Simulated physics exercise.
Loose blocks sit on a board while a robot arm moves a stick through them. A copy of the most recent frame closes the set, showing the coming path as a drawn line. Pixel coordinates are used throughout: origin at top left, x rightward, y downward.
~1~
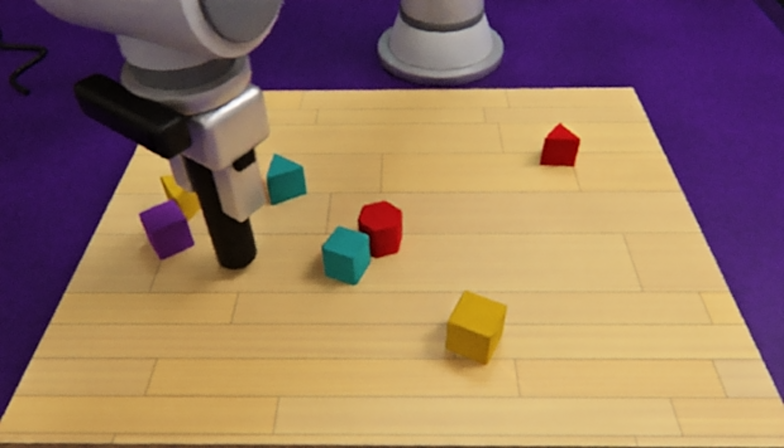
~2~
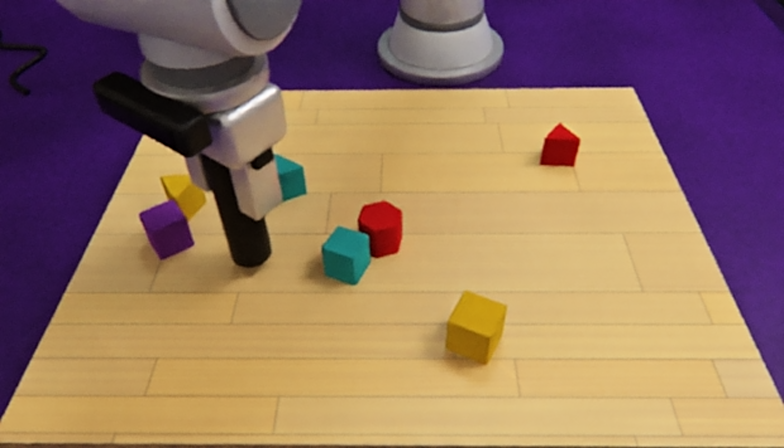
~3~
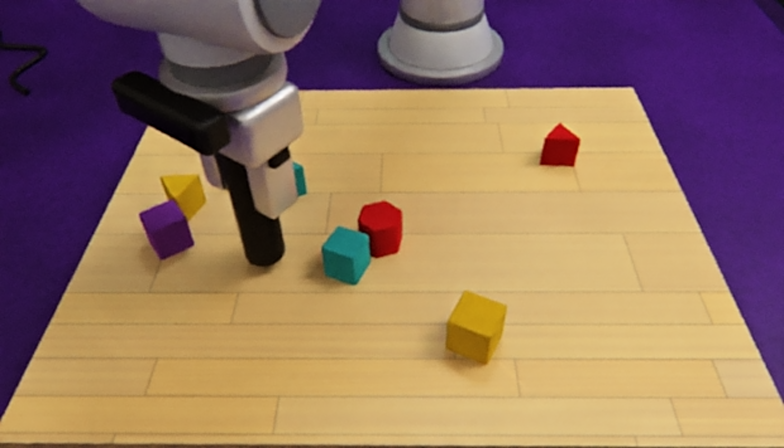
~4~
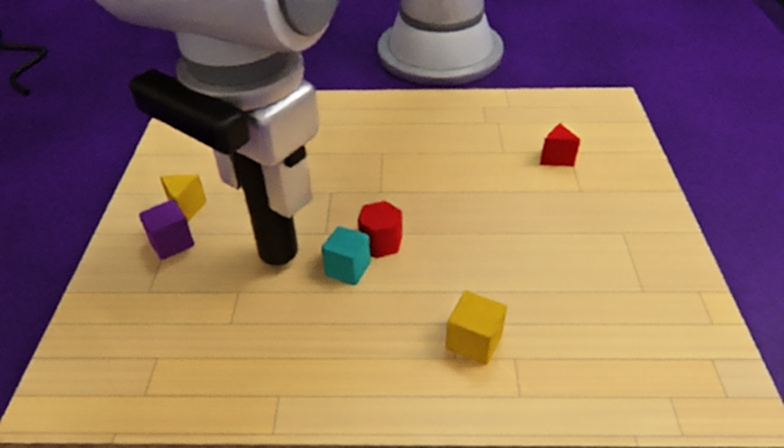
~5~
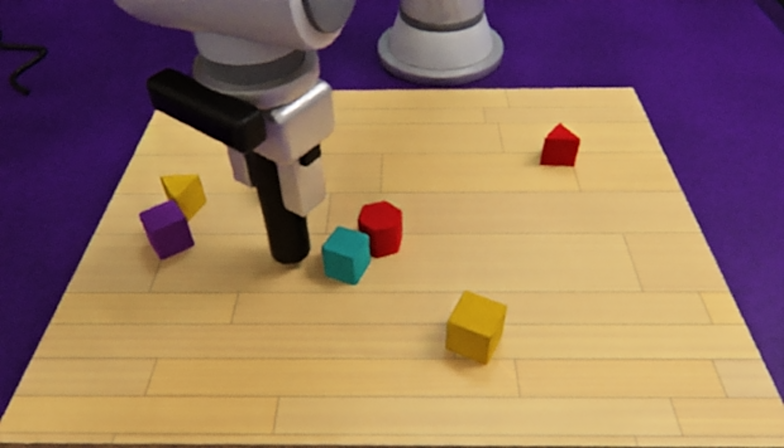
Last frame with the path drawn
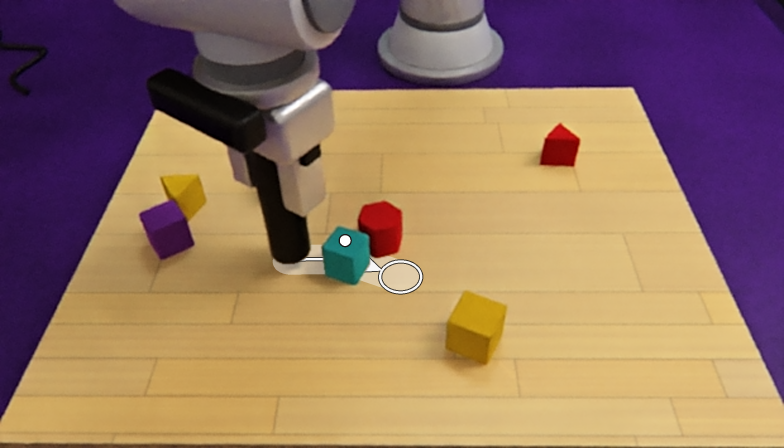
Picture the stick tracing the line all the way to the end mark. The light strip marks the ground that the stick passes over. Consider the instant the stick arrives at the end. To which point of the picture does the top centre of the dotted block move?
It will likely be found at (432, 268).
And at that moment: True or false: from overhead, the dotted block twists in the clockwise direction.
Answer: True.
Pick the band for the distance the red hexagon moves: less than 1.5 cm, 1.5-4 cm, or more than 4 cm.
Travel: Within 1.5 cm.
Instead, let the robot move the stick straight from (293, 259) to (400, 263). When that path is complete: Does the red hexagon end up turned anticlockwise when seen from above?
Yes, that is what happens.
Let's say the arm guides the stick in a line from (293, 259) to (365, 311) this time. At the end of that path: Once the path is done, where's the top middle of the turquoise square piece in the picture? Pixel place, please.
When the path ends, it will be at (369, 246).
The drawn path runs from (293, 259) via (349, 261), ending at (401, 277); the dot is on the turquoise square piece.
What follows on the original path. Halfway along, stick (350, 252); turquoise square piece (381, 248).
At the end, stick (401, 267); turquoise square piece (432, 268), turned 25° clockwise; red hexagon (388, 211); yellow square piece not moved.
